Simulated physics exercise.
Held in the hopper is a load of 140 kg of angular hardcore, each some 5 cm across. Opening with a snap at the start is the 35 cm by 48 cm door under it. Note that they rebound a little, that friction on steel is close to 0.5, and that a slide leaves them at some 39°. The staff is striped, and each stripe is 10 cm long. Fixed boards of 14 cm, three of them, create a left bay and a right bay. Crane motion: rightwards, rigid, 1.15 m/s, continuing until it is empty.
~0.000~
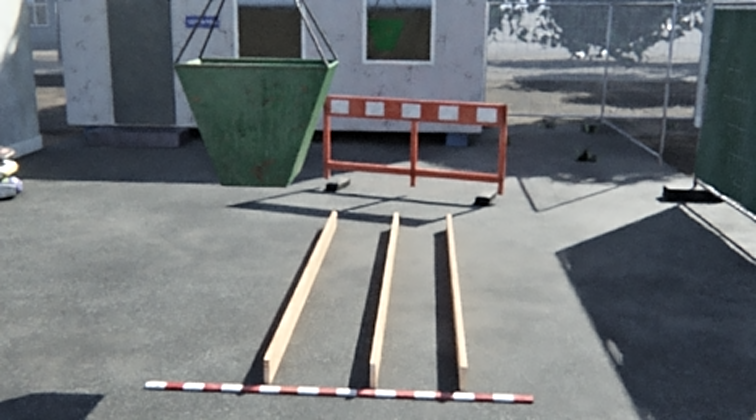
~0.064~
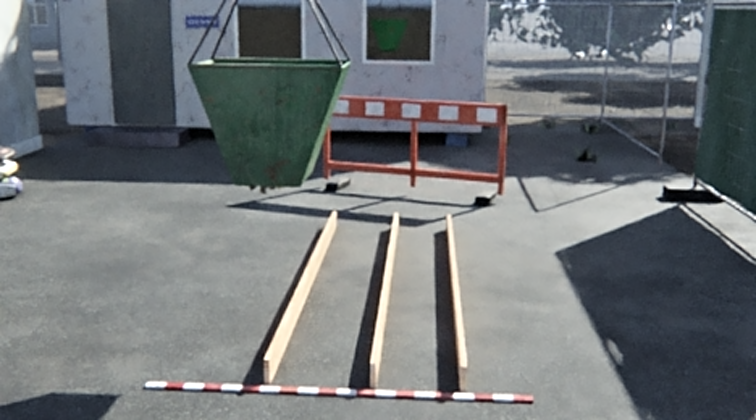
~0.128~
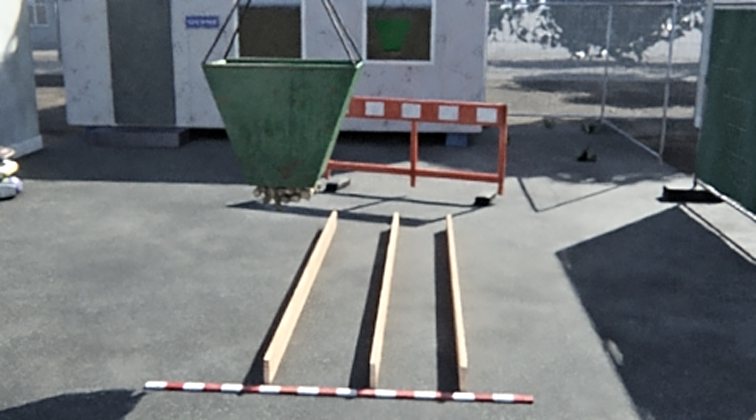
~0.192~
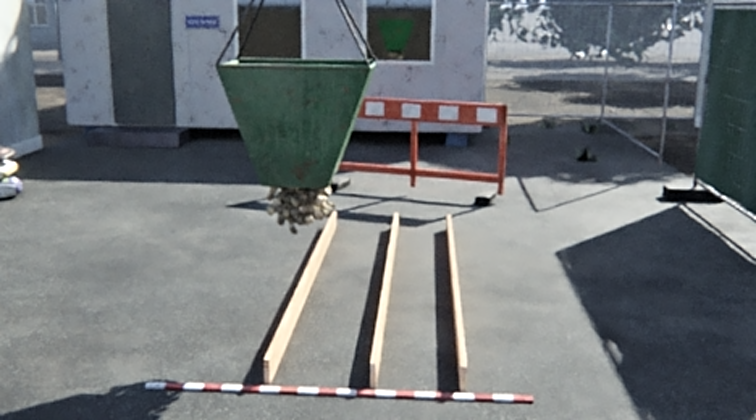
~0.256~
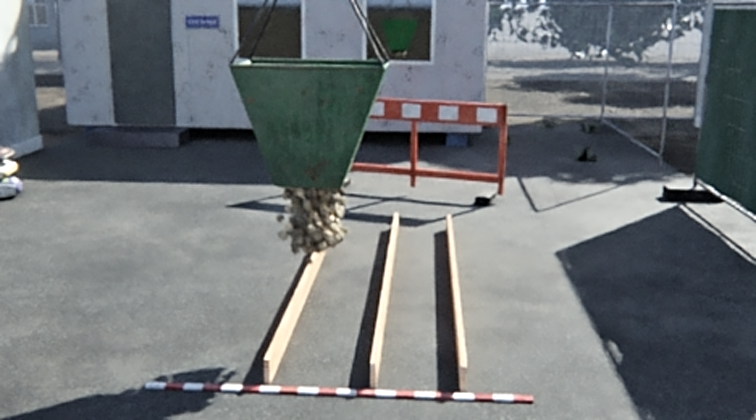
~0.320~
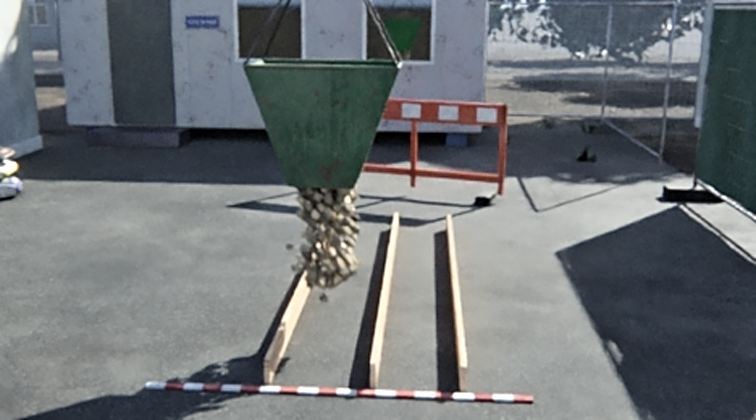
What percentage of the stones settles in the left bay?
34 %.
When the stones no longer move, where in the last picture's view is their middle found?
Centre at rest: Around (404, 334).
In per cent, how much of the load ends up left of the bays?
About 0 per cent.
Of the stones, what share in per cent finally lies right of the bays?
About 5 percent.
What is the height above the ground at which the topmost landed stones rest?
Max stone height at rest approx 24 cm.
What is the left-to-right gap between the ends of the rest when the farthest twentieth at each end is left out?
Some 80 cm from left to right.
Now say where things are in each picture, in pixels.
In the first frame, the outlet is at (254, 177); nothing has dropped yet.
In the second frame, the outlet is at (267, 177); 4 % is out.
The third frame shows outlet at (281, 178), the stream shows down to (287, 197); 89 % still inside.
The fourth frame shows outlet at (294, 178), the stream shows down to (300, 220); 80 % still inside.
The fifth frame shows outlet at (308, 178), the stream shows down to (313, 248); 70 % still inside.
The sixth frame shows outlet at (321, 178), the stream shows down to (326, 284); 60 % still inside.
After 0.7 s, 0 % in the hopper, 35 % falling or lying in the left bay, 65 % falling or lying in the right bay; the stones farthest right are at (449, 335).
After 1.1 s, 0 % in the hopper, 34 % falling or lying in the left bay, 61 % falling or lying in the right bay, 5 % falling or lying right of the bays; the stones farthest right are at (525, 335).
After 1.7 s, 0 % in the hopper, 34 % falling or lying in the left bay, 61 % falling or lying in the right bay, 5 % falling or lying right of the bays; the stones farthest right are at (568, 339).
After 2.6 s, 0 % in the hopper, 34 % falling or lying in the left bay, 61 % falling or lying in the right bay, 5 % falling or lying right of the bays; the stones farthest right are at (568, 339).
After 4.5 s, 0 % in the hopper, 34 % in the left bay, 61 % in the right bay, 5 % right of the bays; the stones farthest right are at (568, 339).
